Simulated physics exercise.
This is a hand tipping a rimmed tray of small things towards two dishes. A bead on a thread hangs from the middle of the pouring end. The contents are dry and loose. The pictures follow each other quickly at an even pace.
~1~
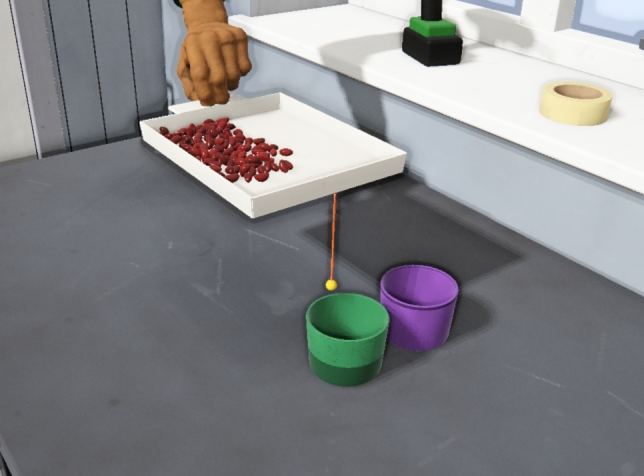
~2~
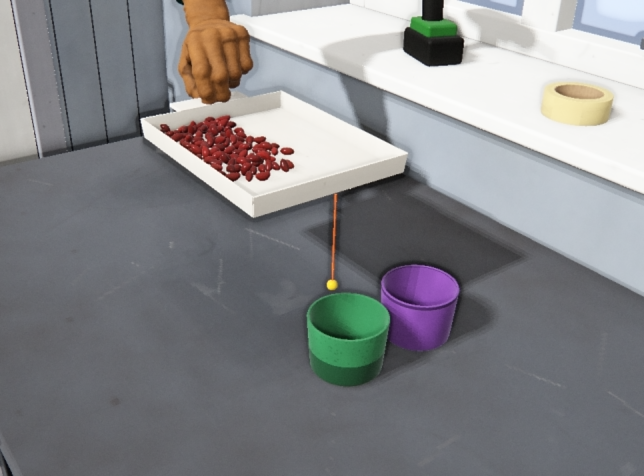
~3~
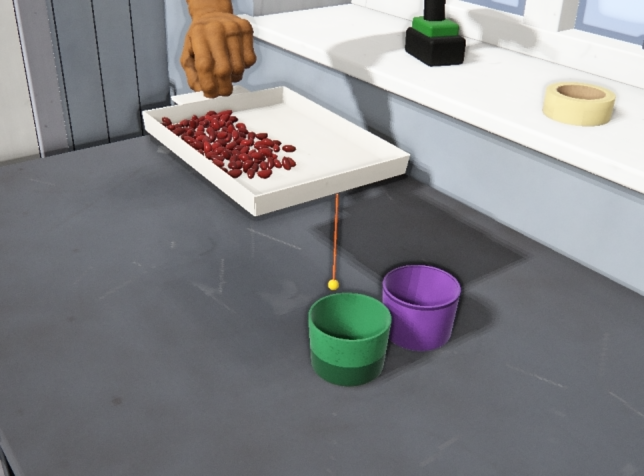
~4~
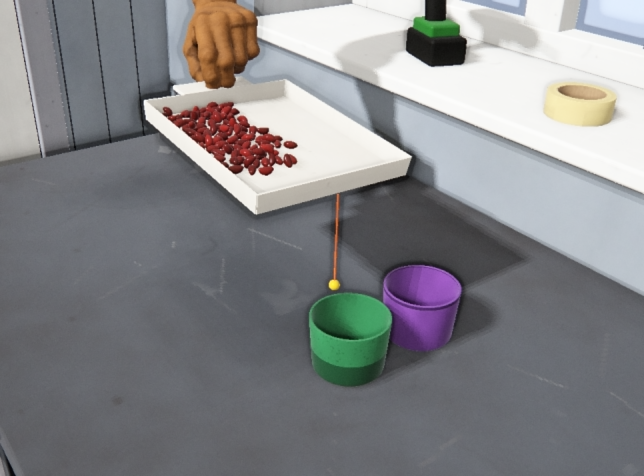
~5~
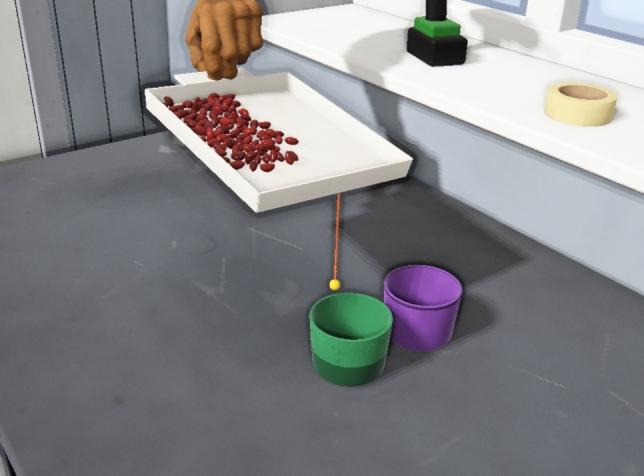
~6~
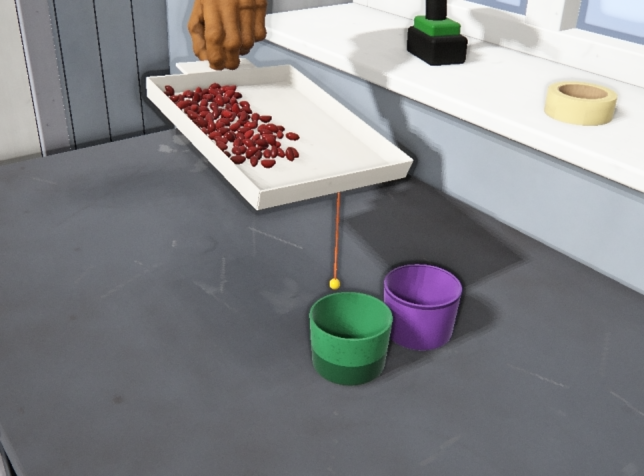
Brown hand slowly tilting a white tray of red beans near a green cup and a purple cup on a grey surface.
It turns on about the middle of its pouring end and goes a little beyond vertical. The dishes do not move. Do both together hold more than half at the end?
The two hold over half of the load.
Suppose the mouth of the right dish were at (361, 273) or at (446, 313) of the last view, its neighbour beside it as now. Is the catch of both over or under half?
At the first place less than half, at the second less than half.
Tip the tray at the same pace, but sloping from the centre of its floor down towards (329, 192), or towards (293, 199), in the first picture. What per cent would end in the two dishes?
About 40 and 10 per cent.
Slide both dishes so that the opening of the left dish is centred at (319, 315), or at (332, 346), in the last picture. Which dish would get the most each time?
First right, then right.
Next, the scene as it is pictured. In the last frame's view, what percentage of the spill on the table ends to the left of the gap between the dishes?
Near 50 %.
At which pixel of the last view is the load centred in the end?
Near (409, 329).
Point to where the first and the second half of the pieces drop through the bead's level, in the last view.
At about (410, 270), then at (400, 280).
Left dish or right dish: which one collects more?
The winner is the dish on the right.
Soon, tray tipped steeply; all on the tray.
A while on, tray tipped right over; nearly all on the tray; a stray few in the right dish; a stray few outside both; a stray few in the air.
Towards the end, tray tipped past a quarter turn; a small part in the left dish; about half in the right dish; about a third outside both.
Finally, tray tipped past a quarter turn; a small part in the left dish; about half in the right dish; about a third outside both.
